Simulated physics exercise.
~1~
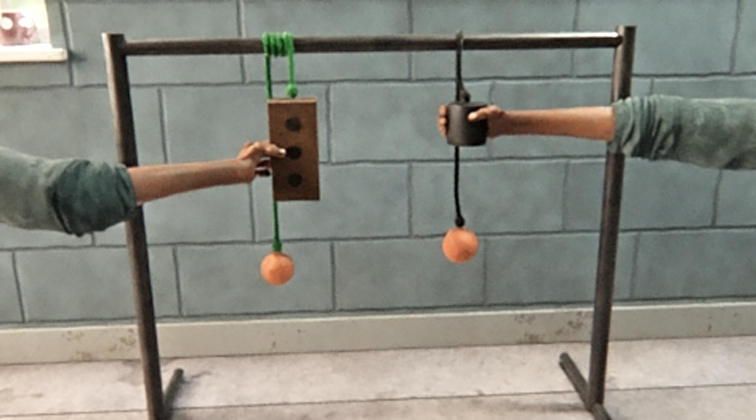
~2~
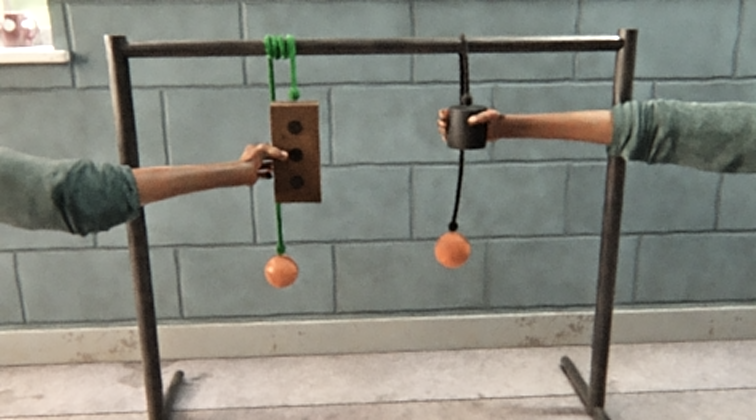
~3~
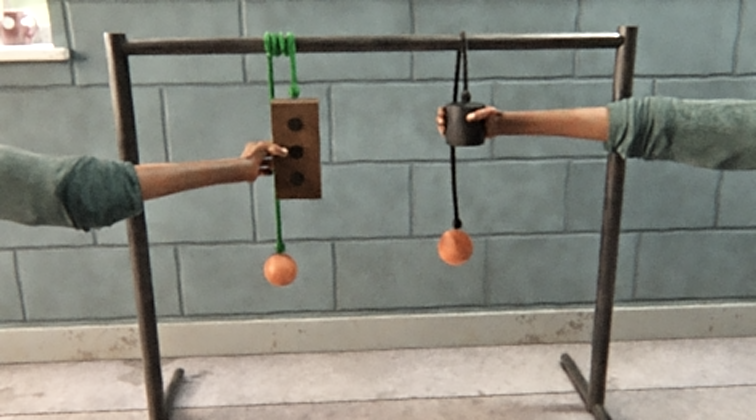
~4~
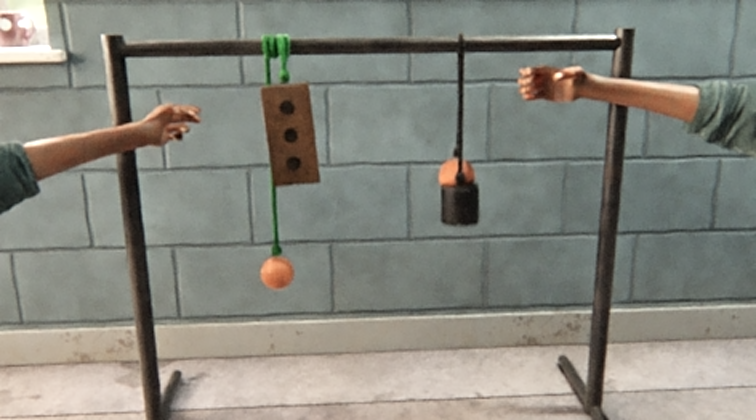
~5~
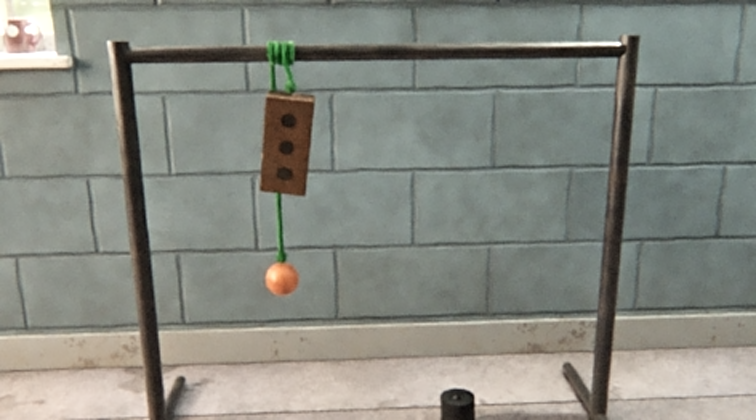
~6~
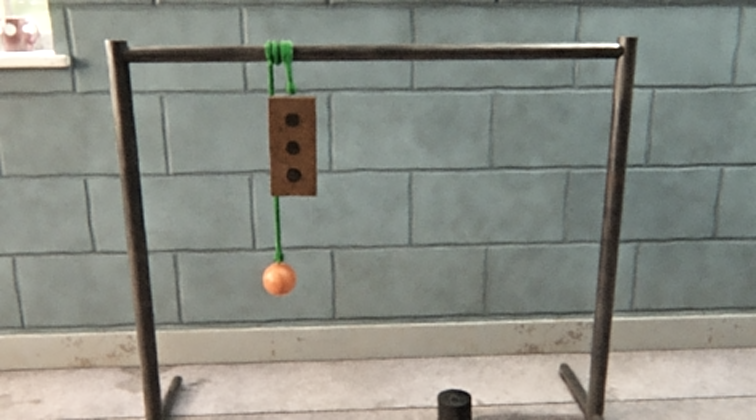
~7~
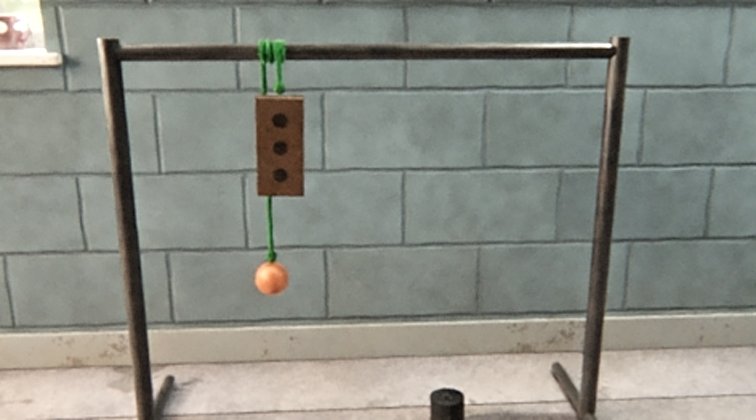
The video shows two hands holding a brick on a green rope and a black cylinder on a dark rope, each counterbalanced by an orange ball over a bar. The hands let go, and the brick stays hanging while the cylinder drops to the floor and remains there.
